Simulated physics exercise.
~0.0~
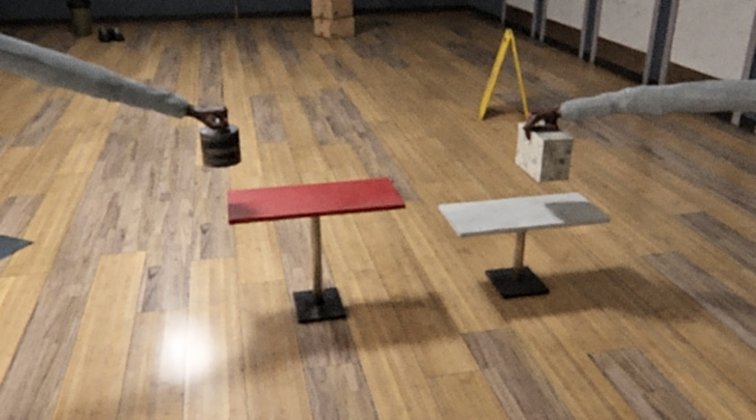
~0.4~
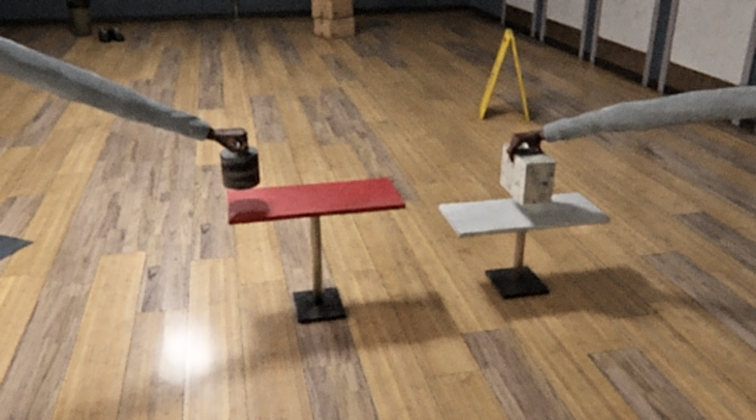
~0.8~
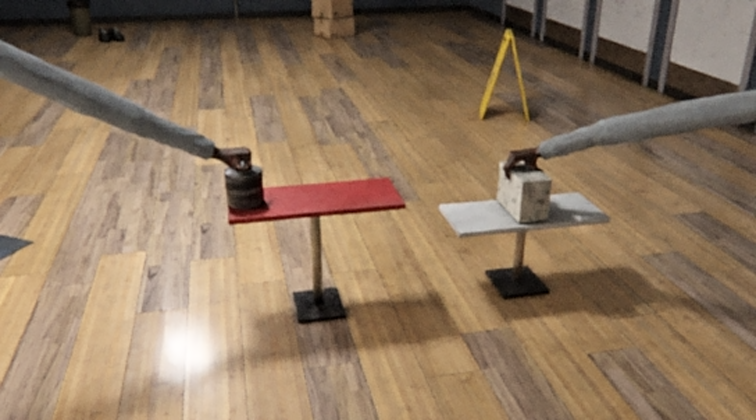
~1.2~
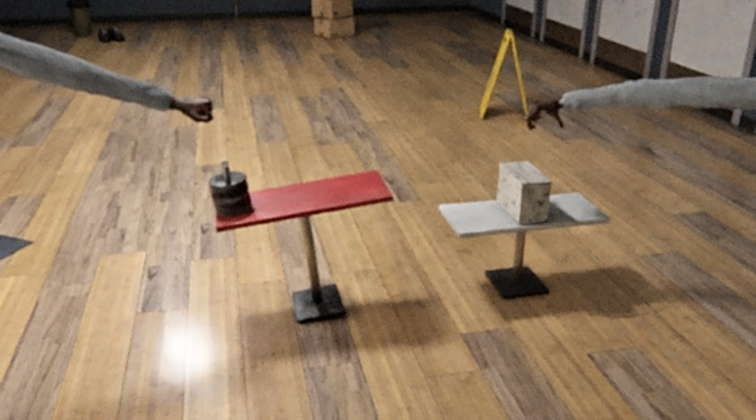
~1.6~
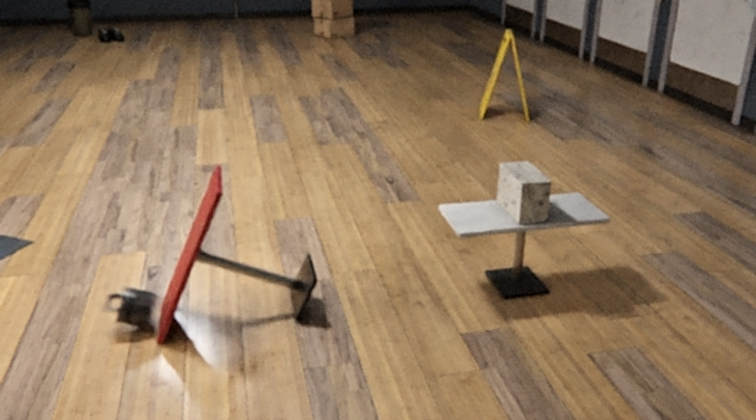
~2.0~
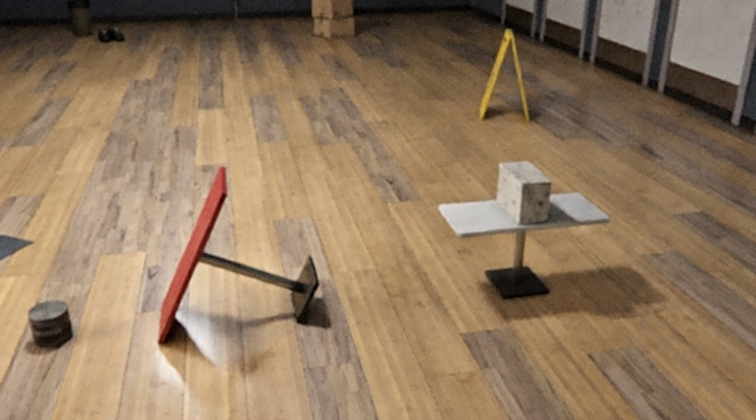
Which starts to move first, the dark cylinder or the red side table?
The dark cylinder moves first, as the hand carries it down to the red side table while the table is still standing still. The table only tips over later, after the hand has let go.
